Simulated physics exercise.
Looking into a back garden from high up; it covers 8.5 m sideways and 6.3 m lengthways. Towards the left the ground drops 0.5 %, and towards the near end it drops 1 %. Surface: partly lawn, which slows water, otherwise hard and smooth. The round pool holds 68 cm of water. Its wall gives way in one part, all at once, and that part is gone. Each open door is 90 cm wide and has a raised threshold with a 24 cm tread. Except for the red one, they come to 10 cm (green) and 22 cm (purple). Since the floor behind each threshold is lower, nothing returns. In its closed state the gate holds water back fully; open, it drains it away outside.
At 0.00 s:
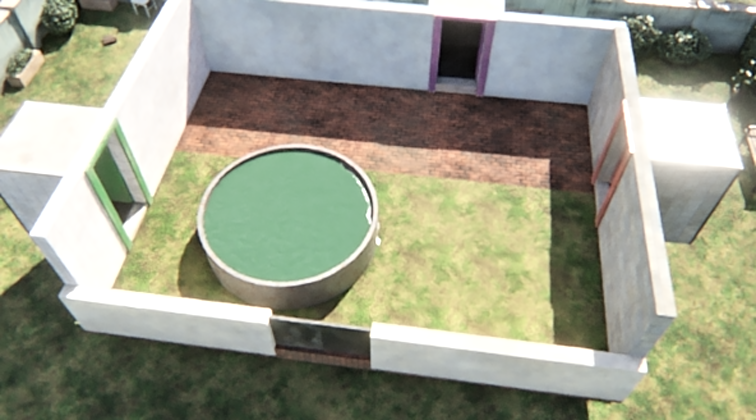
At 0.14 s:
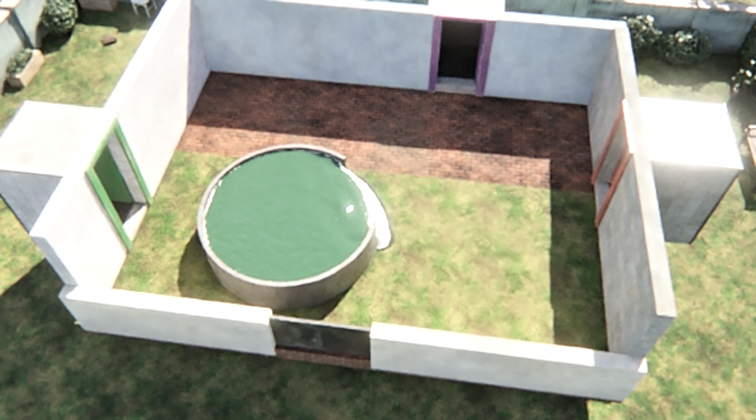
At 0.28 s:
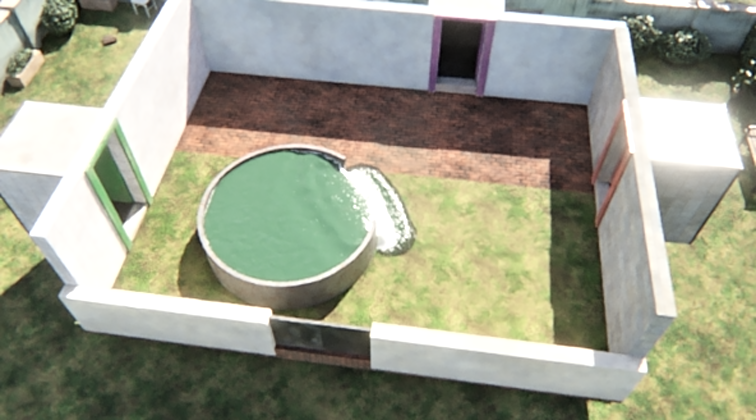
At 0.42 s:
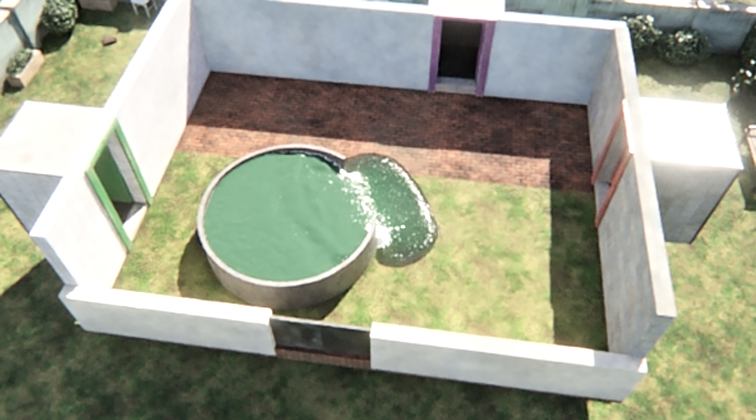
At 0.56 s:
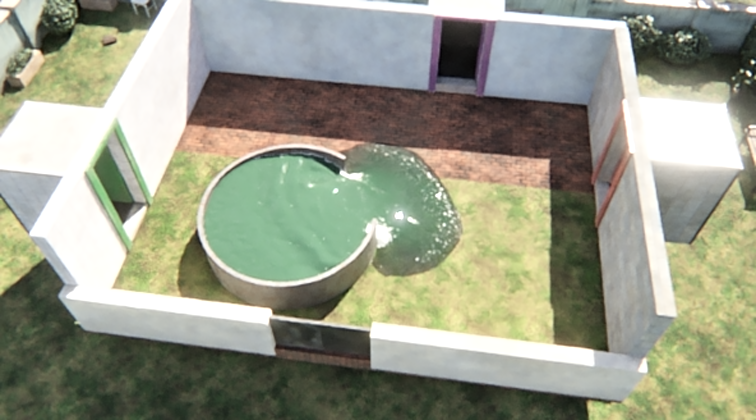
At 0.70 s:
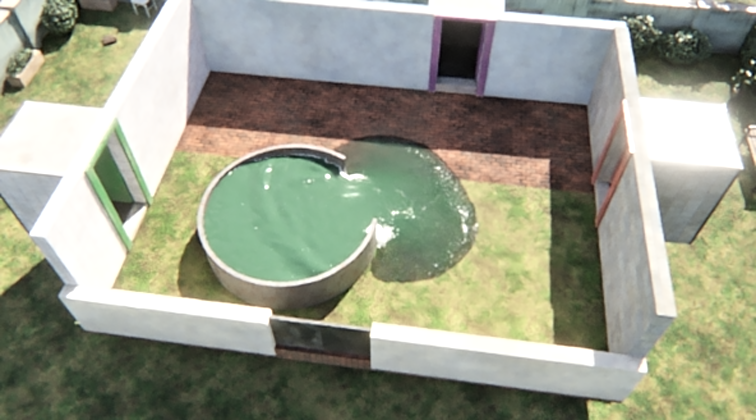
Round pool of green water in a walled garden breaking open on its right side, water spilling and spreading across the grass.
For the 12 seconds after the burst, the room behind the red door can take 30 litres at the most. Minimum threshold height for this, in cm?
Roughly 13.5 cm.
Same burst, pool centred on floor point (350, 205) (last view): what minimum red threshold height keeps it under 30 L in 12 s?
You'd need some 18 cm.
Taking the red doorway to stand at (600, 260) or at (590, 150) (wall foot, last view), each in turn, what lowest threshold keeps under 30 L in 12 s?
Minimums: Roughly 11.0 cm and 19 cm.
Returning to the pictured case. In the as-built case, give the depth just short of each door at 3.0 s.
In cm: Green 0, purple 20, red 19.
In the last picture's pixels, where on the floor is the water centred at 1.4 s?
At about (327, 224).
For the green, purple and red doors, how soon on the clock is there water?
Green: 10.0 s; purple: 1.6 s; red: 2.2 s.
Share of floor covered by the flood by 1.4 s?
Close to 30 per cent is wet.
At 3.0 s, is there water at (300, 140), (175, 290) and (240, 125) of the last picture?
Untouched; untouched; untouched.
After 1.4 s water covers 30 % of the floor, deepest (35 cm) near (375, 214); it has not reached the red door.
After 3.0 s water covers 55 % of the floor, deepest (38 cm) near (587, 116); 19 cm at the red door, 0 litres in over its 15 cm threshold.
After 12.0 s water covers 100 % of the floor, deepest (16 cm) near (319, 340); 9 cm at the red door, 16 litres in over its 15 cm threshold.
At the red door as built, the water arrived by 2.3 s and peaked near 20 cm at 4.4 s.
With a threshold of 11.5 cm, 54 litres would have come in within the 12 s; with 16 cm, 10 litres. So under 30 litres takes about 13.5 cm.
